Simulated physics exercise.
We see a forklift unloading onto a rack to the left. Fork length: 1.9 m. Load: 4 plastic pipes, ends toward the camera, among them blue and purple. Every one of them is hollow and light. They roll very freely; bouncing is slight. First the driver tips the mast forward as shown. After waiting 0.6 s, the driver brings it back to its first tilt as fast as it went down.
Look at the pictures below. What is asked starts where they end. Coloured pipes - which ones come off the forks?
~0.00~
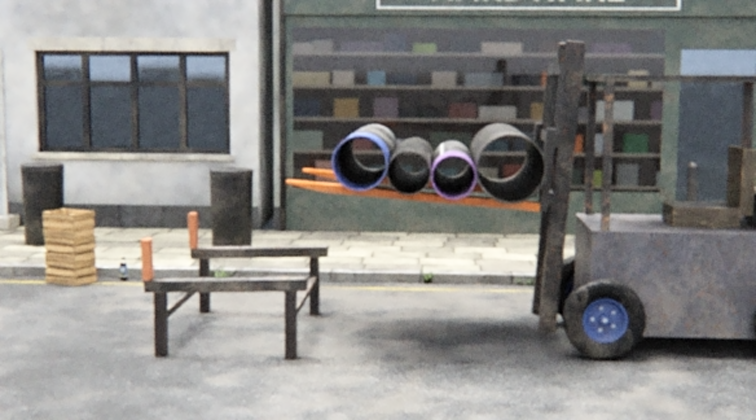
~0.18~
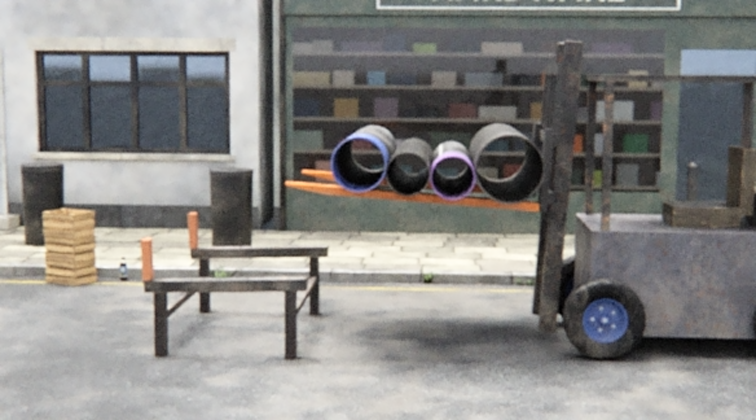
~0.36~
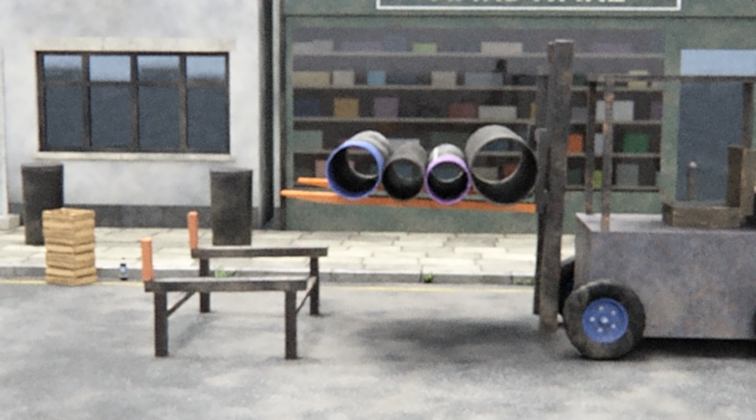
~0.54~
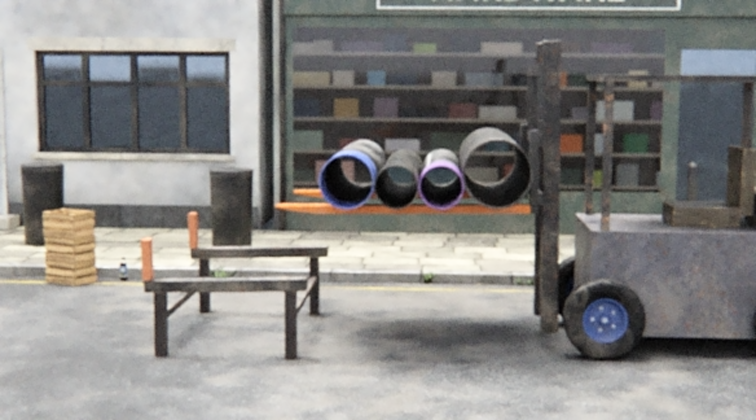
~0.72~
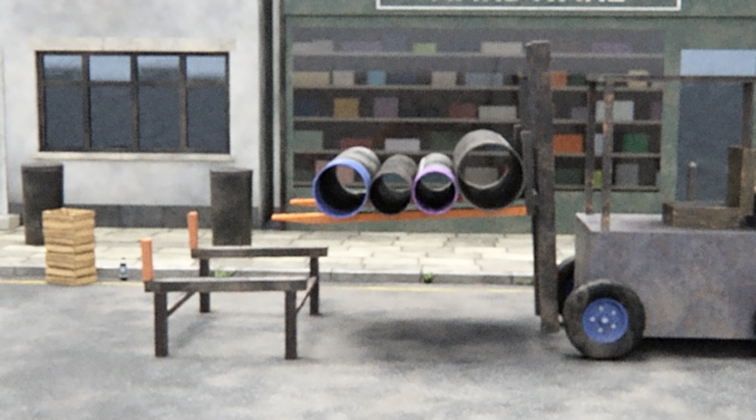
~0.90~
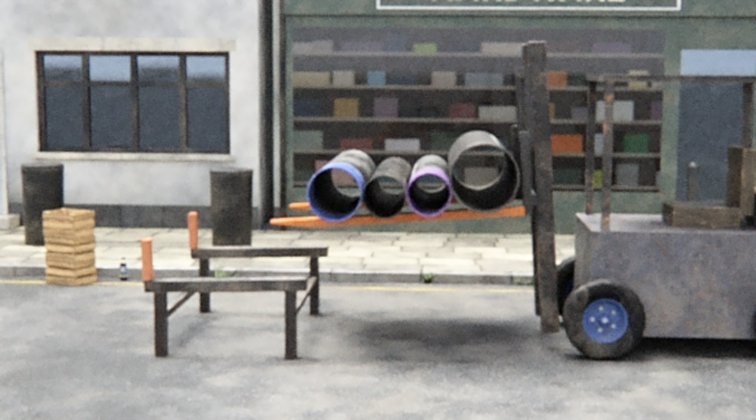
Blue pipe: Goes, purple: Stays.
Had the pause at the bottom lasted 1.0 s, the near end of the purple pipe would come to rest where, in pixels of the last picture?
(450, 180), roughly.
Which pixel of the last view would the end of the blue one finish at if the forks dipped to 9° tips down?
(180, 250), roughly.
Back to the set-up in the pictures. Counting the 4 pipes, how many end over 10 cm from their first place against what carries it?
The tally comes to 1.
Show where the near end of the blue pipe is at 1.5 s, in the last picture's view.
Roughly at (307, 196) in the last picture.
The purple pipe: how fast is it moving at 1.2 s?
Speed approx. 0.3 m/s.
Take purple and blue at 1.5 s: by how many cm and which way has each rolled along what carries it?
Purple has shifted 25 left and blue 25 left.
By 1.2 s, blue is on the forks, 45 cm from the tips, rolling left; purple is on the forks, 110 cm from the tips, rolling left; 0 of 4 have left the forks.
By 1.5 s, blue is on the forks, 35 cm from the tips, rolling left; purple is on the forks, 100 cm from the tips, rolling left; 0 of 4 have left the forks.
By 1.8 s, blue is on the forks, 15 cm from the tips, rolling left; purple is on the forks, 85 cm from the tips, rolling left; 0 of 4 have left the forks.
By 2.2 s, blue is on the rack, 100 cm from the rack's far end, rolling left; purple is on the forks, 60 cm from the tips, rolling left; 1 of 4 has left the forks.
Finally (5.5 s), blue is on the rack, 25 cm from the rack's far end; purple is on the forks, 125 cm from the tips; 1 of 4 has left the forks.
